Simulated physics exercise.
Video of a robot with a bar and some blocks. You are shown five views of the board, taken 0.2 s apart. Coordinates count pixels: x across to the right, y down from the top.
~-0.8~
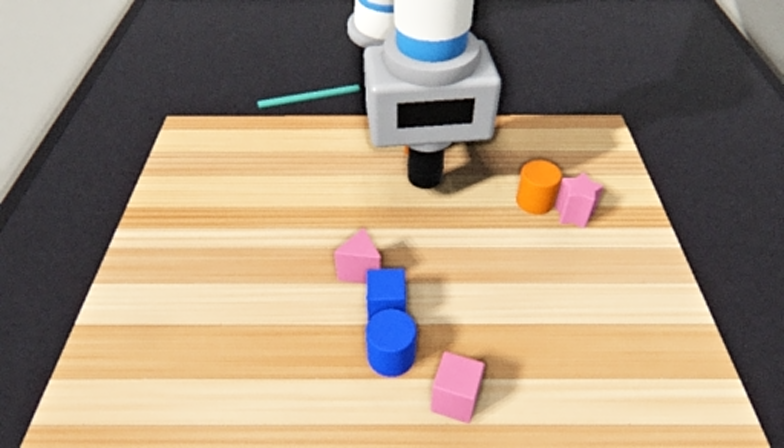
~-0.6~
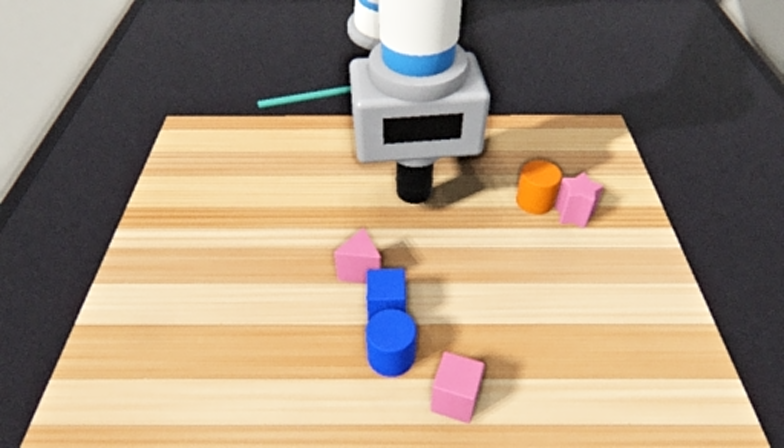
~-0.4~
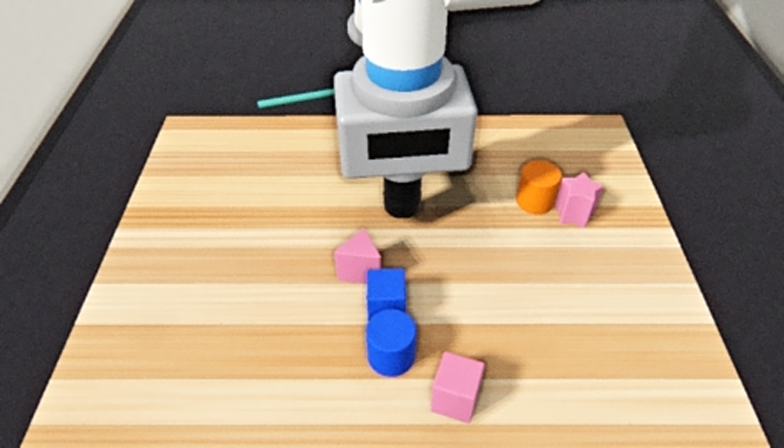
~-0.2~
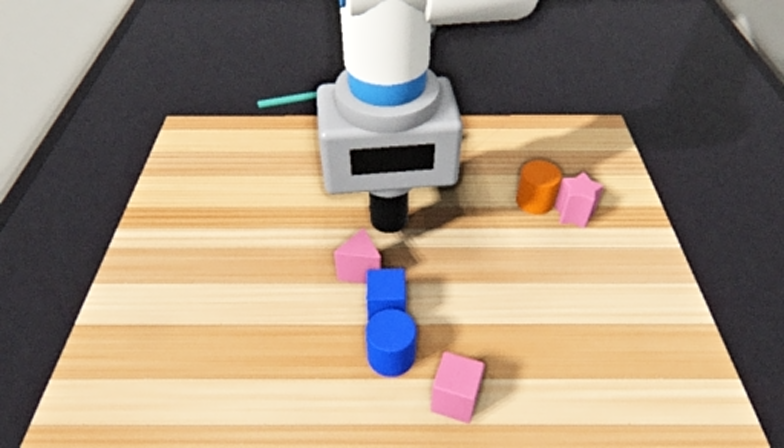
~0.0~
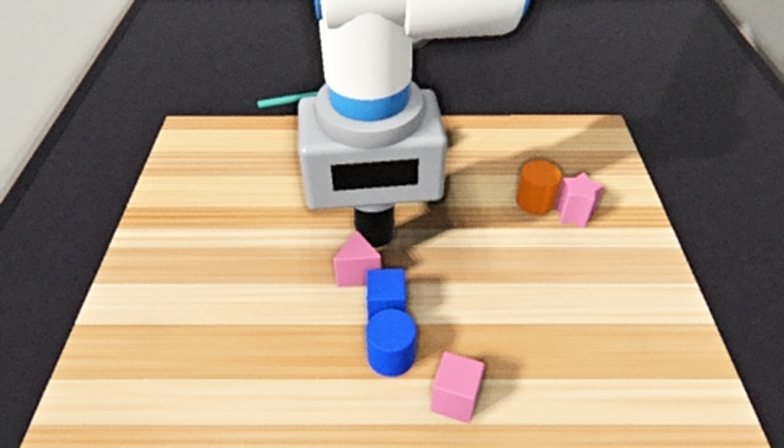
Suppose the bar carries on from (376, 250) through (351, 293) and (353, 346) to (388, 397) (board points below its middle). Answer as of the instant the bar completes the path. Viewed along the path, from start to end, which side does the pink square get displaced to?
Off to the left side.
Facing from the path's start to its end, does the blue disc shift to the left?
Yes, I think so.
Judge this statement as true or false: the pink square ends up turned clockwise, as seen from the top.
Answer: True.
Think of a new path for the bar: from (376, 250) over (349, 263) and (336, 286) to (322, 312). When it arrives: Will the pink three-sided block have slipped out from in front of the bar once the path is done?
No - that is not the case.
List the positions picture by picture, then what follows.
Tip of the bar at (425, 178), middles of tops, pink three-sided block at (359, 245), blue square at (386, 283), blue disc at (391, 329), pink square at (459, 374), in the first picture.
Bar at (414, 193), nothing pushed, in the second picture.
Bar at (402, 207), nothing pushed, in the third picture.
Bar at (389, 221), nothing pushed, in the fourth picture.
Bar at (375, 235), pink three-sided block at (357, 248), blue square at (386, 283), blue disc at (391, 329), pink square at (459, 374), in the fifth picture.
The first path, step by step. One third of the way, bar at (349, 278); pink three-sided block at (340, 296), turned 65° anticlockwise; blue square at (387, 290), turned 25° anticlockwise.
Two thirds of the way, bar at (352, 332); pink three-sided block at (333, 352), turned 25° anticlockwise; blue square at (392, 306), turned 105° anticlockwise; blue disc at (406, 344).
At the end, bar at (388, 384); pink three-sided block at (334, 372); blue square at (393, 306), turned 110° anticlockwise; blue disc at (436, 357); pink square at (485, 380), turned 30° clockwise.
